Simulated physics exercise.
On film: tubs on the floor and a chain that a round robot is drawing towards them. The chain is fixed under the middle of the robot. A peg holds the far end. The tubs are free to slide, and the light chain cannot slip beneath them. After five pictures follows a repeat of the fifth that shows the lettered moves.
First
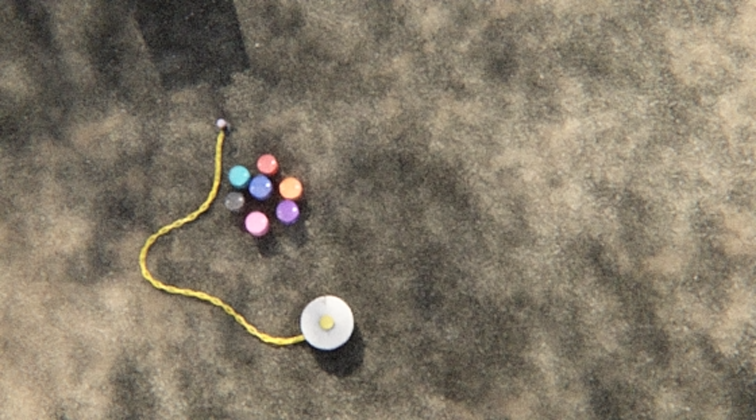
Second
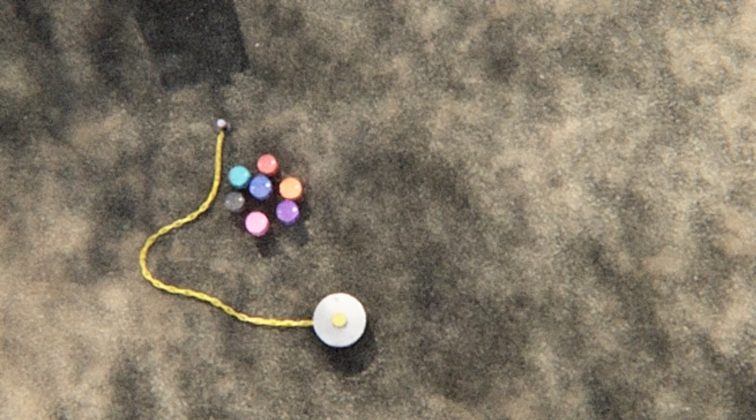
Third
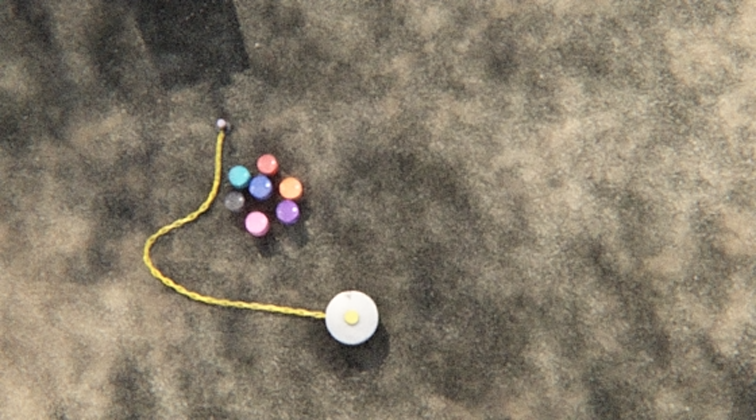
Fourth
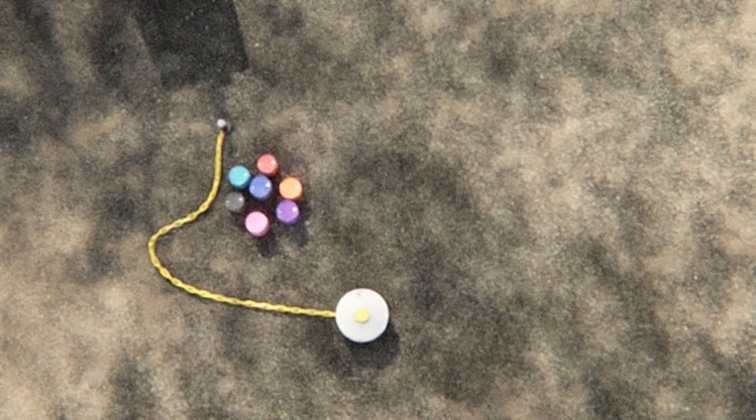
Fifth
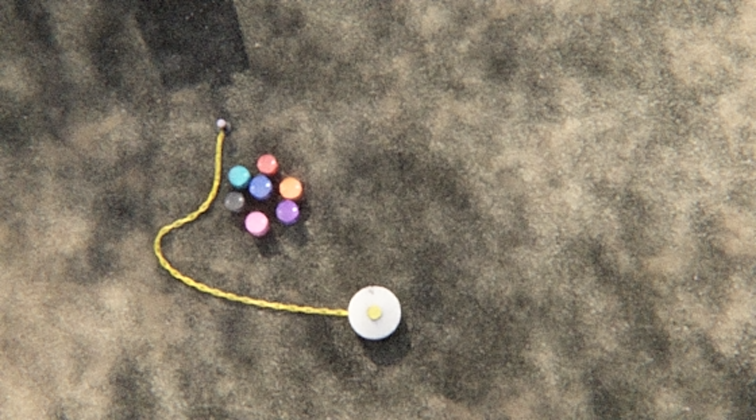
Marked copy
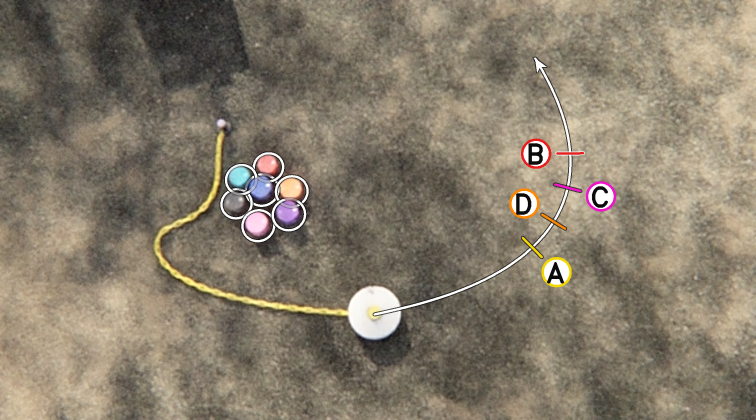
On a mottled floor, a round white robot pulls a yellow chain rightward below seven clustered tubs.
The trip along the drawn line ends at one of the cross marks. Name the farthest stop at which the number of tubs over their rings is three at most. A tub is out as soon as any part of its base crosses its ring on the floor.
A is the last stop within the limit.
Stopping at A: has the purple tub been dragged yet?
No.
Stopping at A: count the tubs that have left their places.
Two.
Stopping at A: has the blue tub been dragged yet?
No.
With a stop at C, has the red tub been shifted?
By then, yes.
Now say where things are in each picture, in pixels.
Turquoise tub (240, 178); robot (328, 323); peg (223, 126), in the first frame.
Robot (340, 321); black tub (236, 202), in the second frame.
Robot (352, 318); red tub (268, 166), in the third frame.
Robot (362, 316); purple tub (288, 213), in the fourth frame.
Robot (375, 313); peg (223, 126); blue tub (261, 188); black tub (236, 202), in the fifth frame.
On the copy, A at (532, 248); B at (570, 153); C at (568, 188); D at (554, 222); the route from (375, 314) via (548, 230) to (535, 58).
On A. First, robot (434, 298).
Then, robot (492, 275).
Finally, robot (534, 246); black tub (244, 199); pink tub (266, 211); two over the rings.
By contrast, B has seven over the rings; C has seven over the rings; D has six over the rings.
